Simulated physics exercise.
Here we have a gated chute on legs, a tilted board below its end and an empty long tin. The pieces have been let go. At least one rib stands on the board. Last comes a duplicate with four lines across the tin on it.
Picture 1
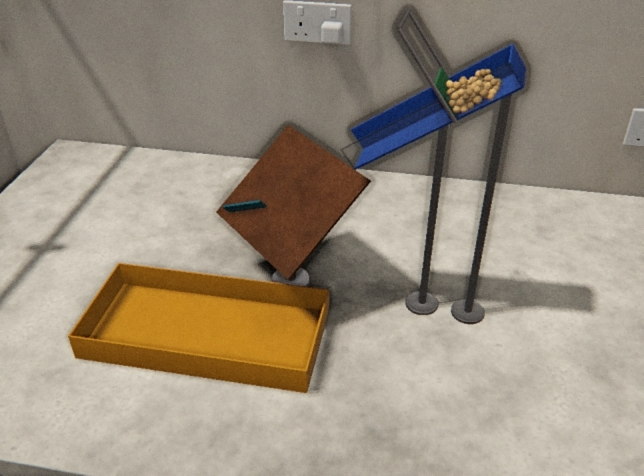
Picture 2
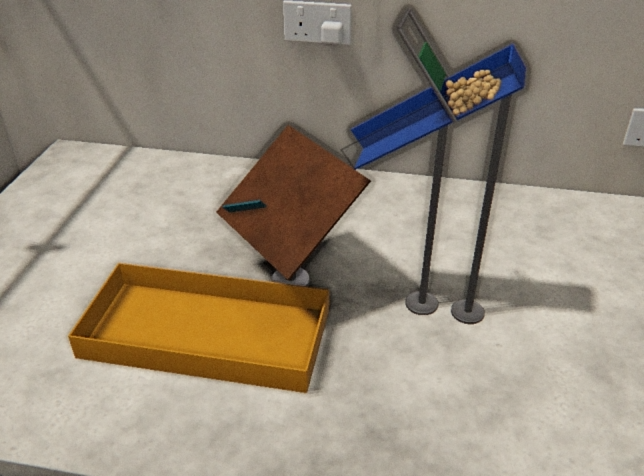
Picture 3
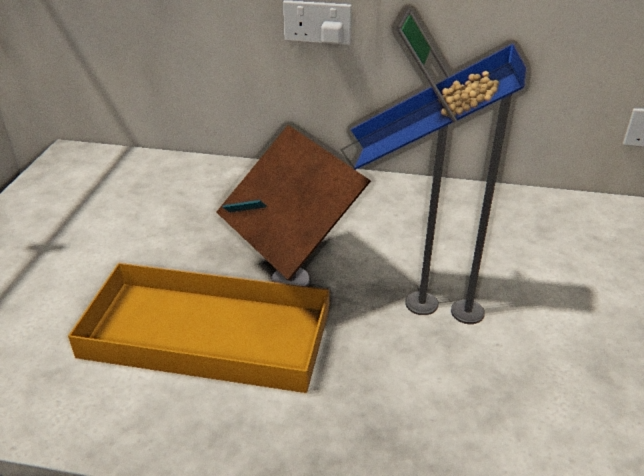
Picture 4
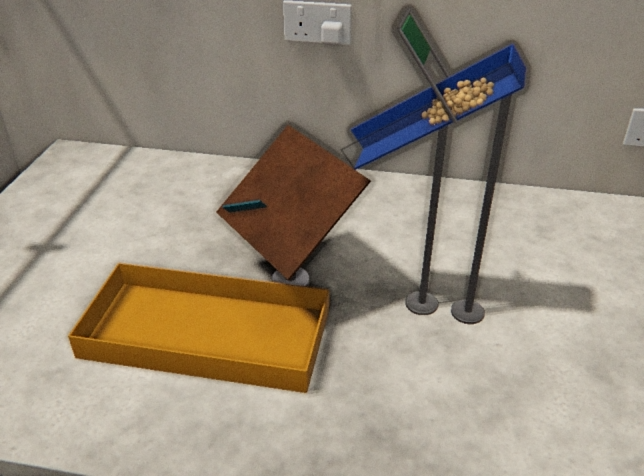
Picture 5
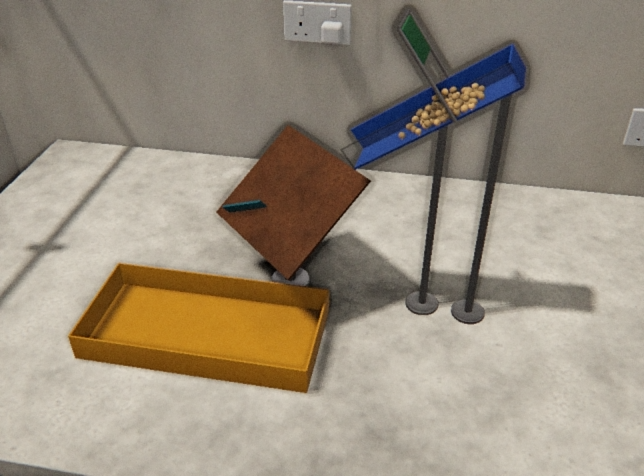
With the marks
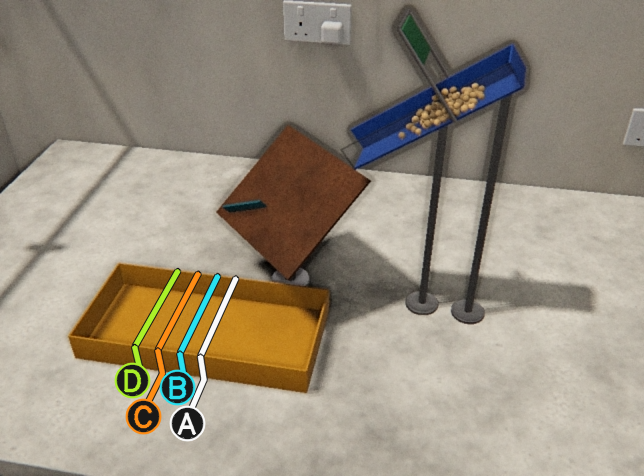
In this clip, a green gate slides up on a sloping blue chute, and the pale, round pieces behind it begin moving down to the left, spreading along the chute above a tilted brown board and an empty yellow-orange tin.
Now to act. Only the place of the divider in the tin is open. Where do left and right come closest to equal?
B works best here.
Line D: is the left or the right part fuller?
More lands on the right.
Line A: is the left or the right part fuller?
Left.
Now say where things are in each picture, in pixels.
Load behind the gate at (470, 91), dried chickpeas; lip of the chute at (359, 159), sloping fairly steeply, in the first frame.
Middle of the board at (288, 197), tilted fairly steeply; middle of its low edge at (249, 244); of its high edge at (326, 150), in the second frame.
Front corners of the tin at (69, 336) and (306, 371), empty; front of the load at (450, 102), in the third frame.
Middle of the load at (456, 100); its front at (425, 115), about a quarter of the way to the lip; rib from (260, 201) to (223, 206), in the fourth frame.
Middle of the load at (442, 107); its front at (402, 136), about half of the way to the lip, in the fifth frame.
On the marked copy, line A crosses the front rim at (200, 355); line B crosses the front rim at (180, 352); line C crosses the front rim at (158, 349); line D crosses the front rim at (135, 346).
With A, of what is caught, nearly all on the left of the divider, a small part on the right.
With B, of what is caught, about half on the left of the divider, about half on the right.
With C, of what is caught, a small part on the left of the divider, nearly all on the right.
With D, of what is caught, a stray few on the left of the divider, nearly all on the right.
